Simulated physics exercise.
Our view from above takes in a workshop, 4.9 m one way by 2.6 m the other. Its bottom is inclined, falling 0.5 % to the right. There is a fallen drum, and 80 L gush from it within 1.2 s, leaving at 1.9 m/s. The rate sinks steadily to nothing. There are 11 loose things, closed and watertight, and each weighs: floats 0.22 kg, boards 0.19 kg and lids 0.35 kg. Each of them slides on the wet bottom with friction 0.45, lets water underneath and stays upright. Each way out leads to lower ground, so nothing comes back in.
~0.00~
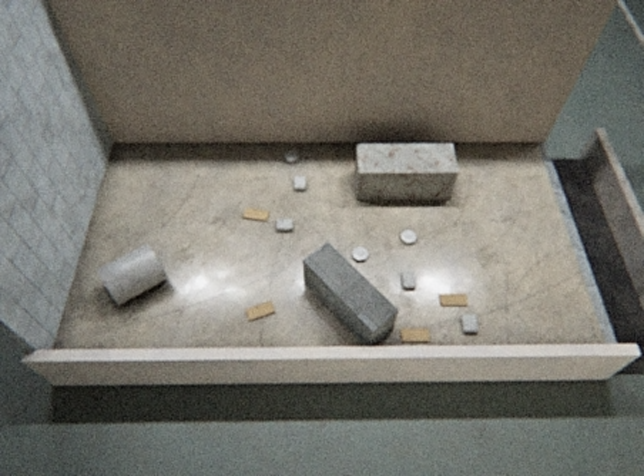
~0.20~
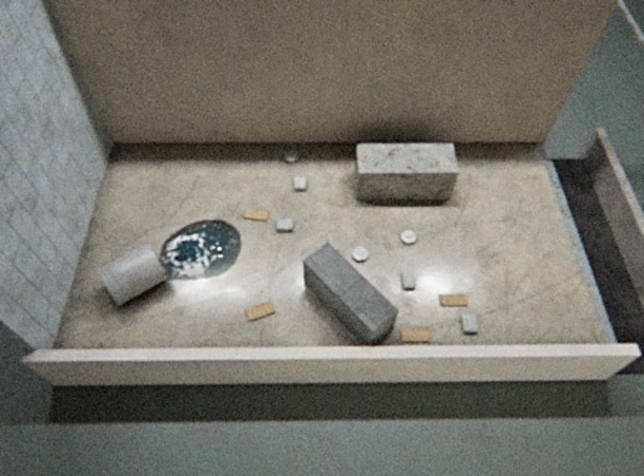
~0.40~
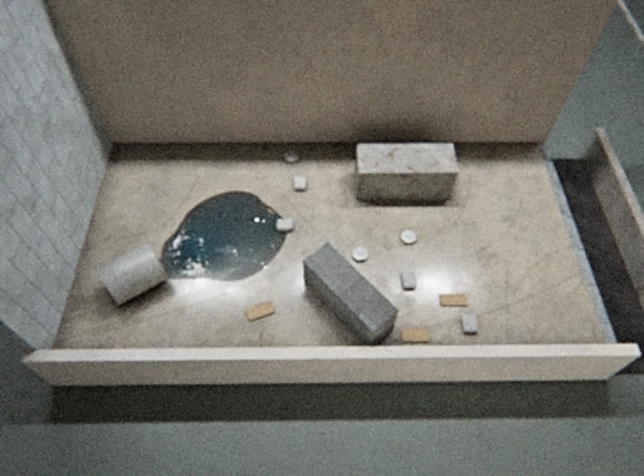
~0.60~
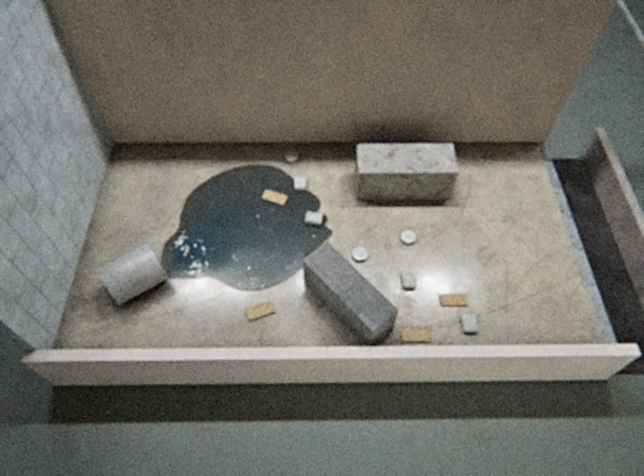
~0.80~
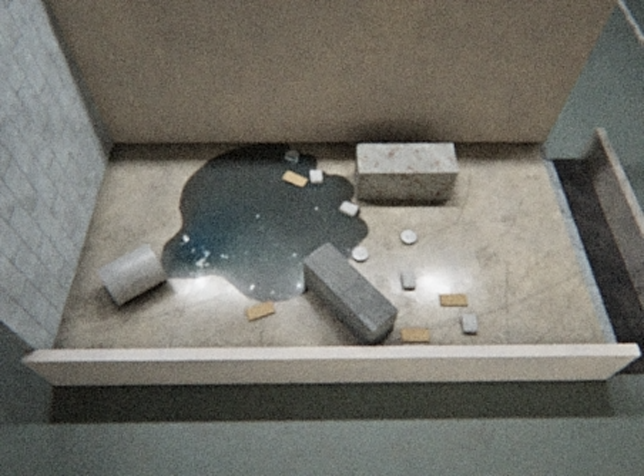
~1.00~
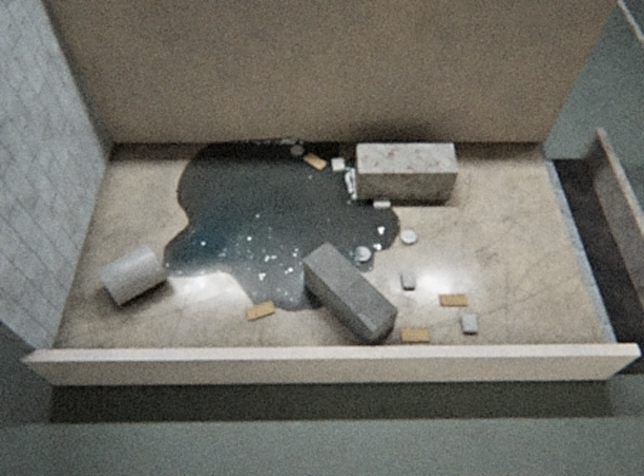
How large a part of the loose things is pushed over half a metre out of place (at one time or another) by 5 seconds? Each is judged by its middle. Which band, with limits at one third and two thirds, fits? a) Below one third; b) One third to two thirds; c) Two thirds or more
b.
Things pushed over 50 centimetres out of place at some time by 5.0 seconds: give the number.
Adding them up, I get 6.
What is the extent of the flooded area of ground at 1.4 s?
Somewhere around 4.0 m2, roughly.
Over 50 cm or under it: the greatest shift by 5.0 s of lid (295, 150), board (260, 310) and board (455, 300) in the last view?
Going one by one: Goes farther, stays closer, stays closer.
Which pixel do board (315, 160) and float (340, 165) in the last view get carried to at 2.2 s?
About (435, 158) for the first and (467, 166) for the second.
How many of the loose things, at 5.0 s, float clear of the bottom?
It comes to 0 of them.
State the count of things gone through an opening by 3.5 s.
3 in total.
After 1.4 s 3 of 11 are over 50 cm from their spots; 3 afloat.
After 2.2 s 6 of 11 are over 50 cm from their spots; 2 afloat.
After 3.5 s 6 of 11 are over 50 cm from their spots; 0 afloat.
After 5.0 s 6 of 11 are over 50 cm from their spots, and 6 have been at some point; 0 afloat.
